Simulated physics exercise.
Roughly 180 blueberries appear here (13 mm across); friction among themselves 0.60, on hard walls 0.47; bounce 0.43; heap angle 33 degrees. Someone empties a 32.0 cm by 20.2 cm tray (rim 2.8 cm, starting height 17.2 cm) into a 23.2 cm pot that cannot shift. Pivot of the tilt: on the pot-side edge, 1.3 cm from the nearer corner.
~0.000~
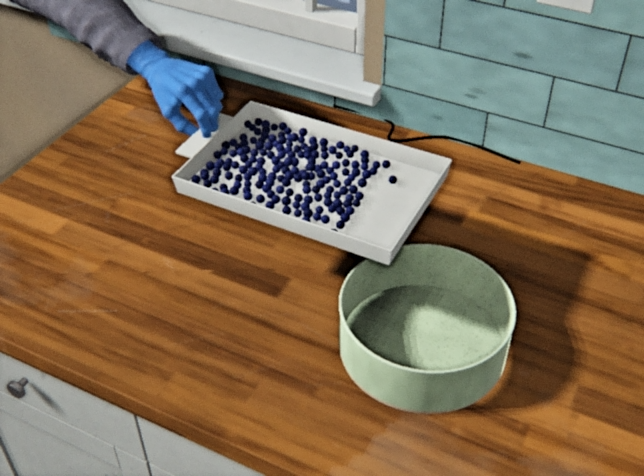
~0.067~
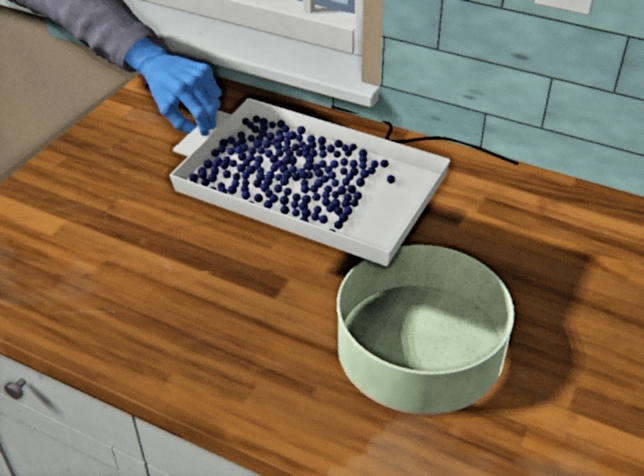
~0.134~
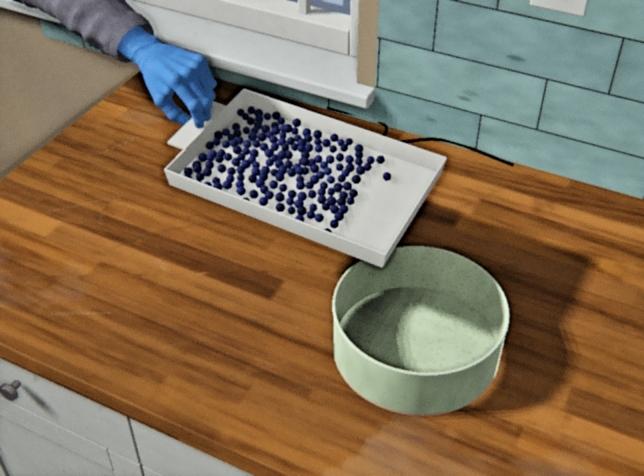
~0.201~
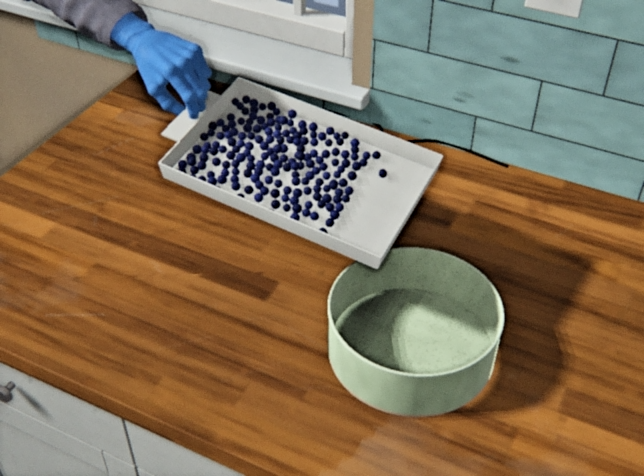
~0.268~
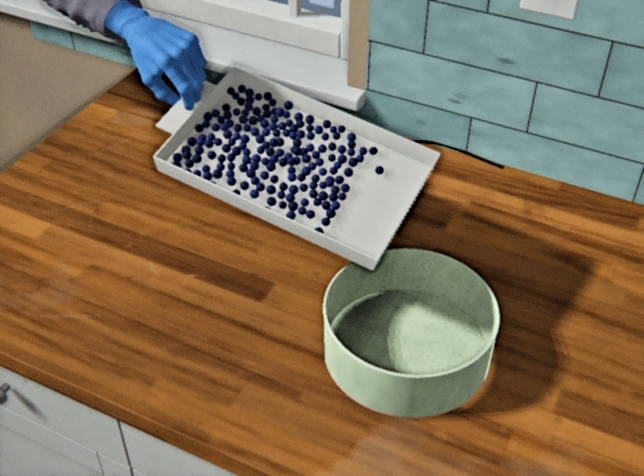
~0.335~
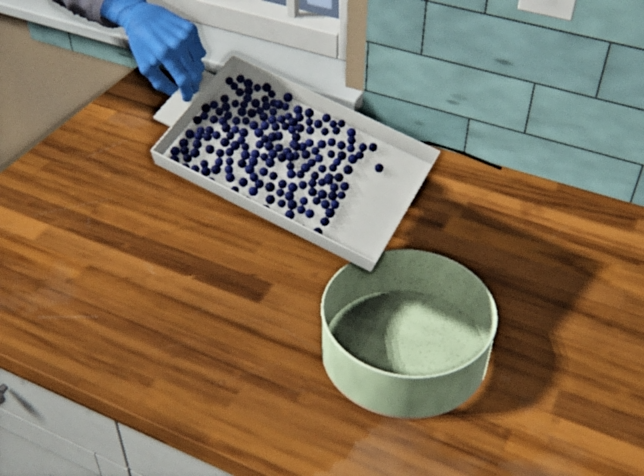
The clip opens on a wooden counter where a blue-gloved hand grips the left end of a white tray of dark blueberries, beside a pale green pot at right. The hand then raises that end, slowly at first, tilting the tray toward the pot while the berries barely shift within it.
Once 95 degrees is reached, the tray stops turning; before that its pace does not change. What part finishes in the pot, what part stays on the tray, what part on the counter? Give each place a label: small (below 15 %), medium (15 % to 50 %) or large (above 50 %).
Shares by place: Pot large, left on the tray small, counter medium.
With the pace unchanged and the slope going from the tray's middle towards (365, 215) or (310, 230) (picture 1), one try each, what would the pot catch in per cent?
Near 95 and 35 per cent, in that order.
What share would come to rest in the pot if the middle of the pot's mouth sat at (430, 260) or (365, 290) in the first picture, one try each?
The shares would be near 0 and 40 per cent respectively.
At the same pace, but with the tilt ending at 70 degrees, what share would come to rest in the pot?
5 per cent.
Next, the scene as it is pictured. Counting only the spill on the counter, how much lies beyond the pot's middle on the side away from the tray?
Some 60 per cent.
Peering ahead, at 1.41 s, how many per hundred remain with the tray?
Around 95 percent.
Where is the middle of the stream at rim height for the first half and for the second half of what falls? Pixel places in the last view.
Early: About (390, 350); late: About (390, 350).
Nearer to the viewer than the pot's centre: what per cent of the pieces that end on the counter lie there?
Share: Roughly 100 %.
After 0.98 s, tilt 53 degrees; the tray holds 100 %, the pot 0 %.
Then, at 1.41 s, tilt 78 degrees; the tray holds 95 %, the pot 0 %.
After 1.91 s, tilt 95 degrees; the tray holds 35 %, the pot 25 %.
At rest (3.1 s), pot 70 %, tray 5 %, counter 25 %.
